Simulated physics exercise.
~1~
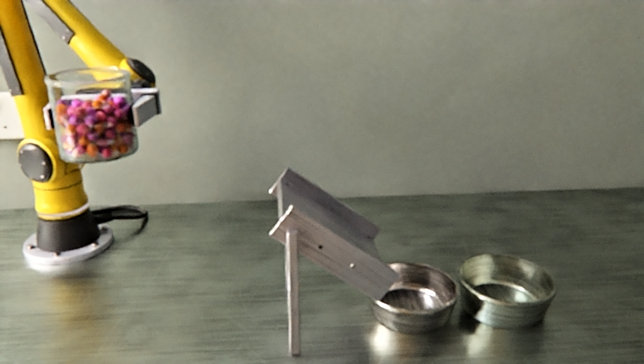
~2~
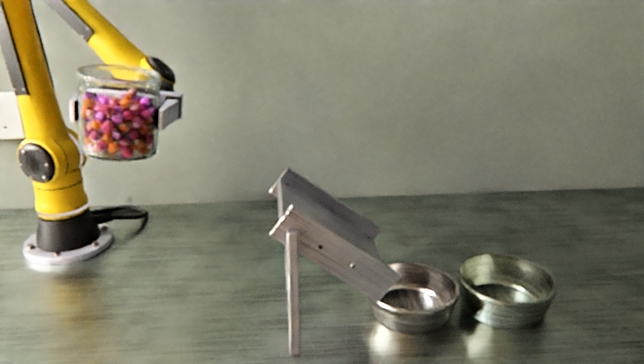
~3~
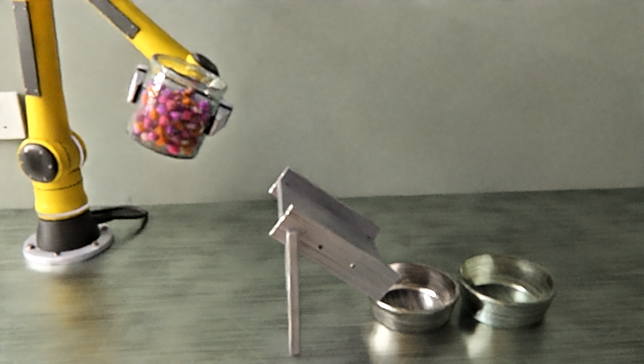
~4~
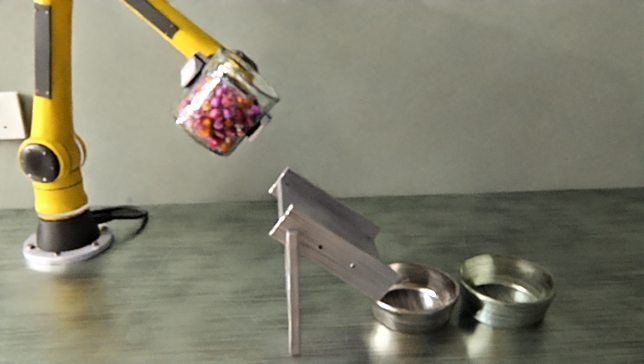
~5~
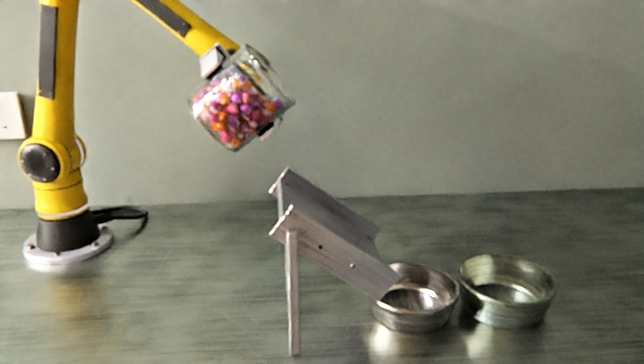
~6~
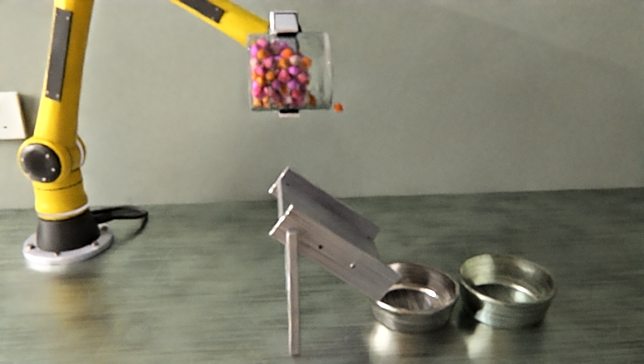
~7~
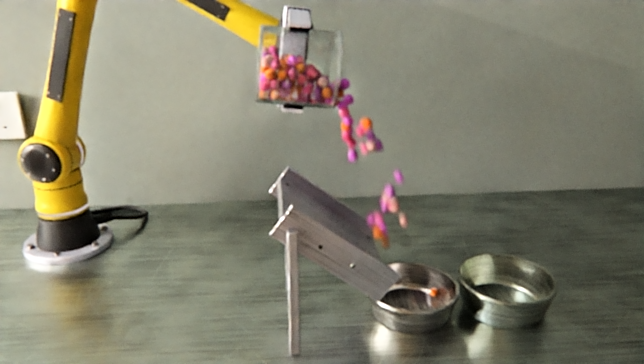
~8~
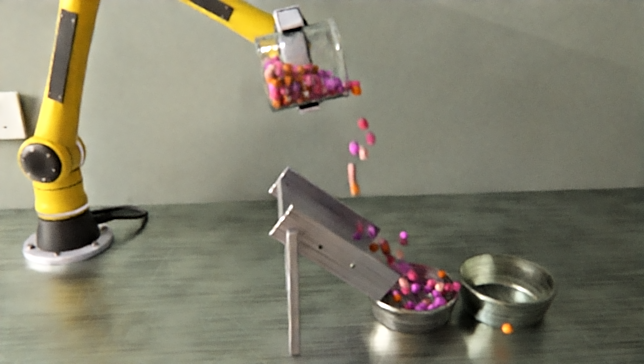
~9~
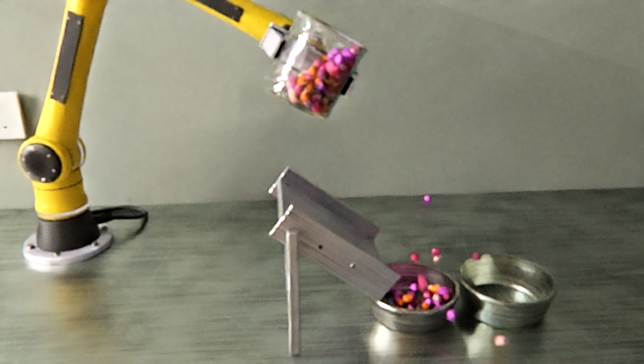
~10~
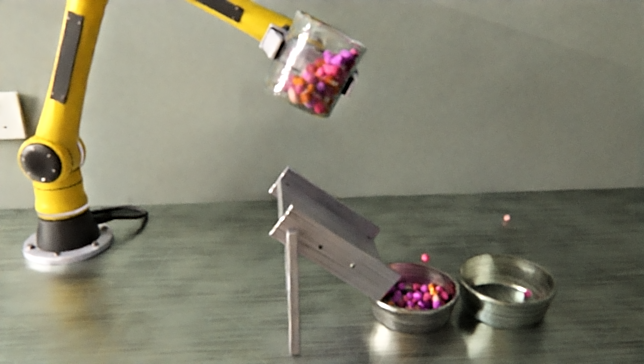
Yellow robot arm carrying a clear cup of colourful sweets right, tipping some down a chute into a metal bowl, a few scattering.
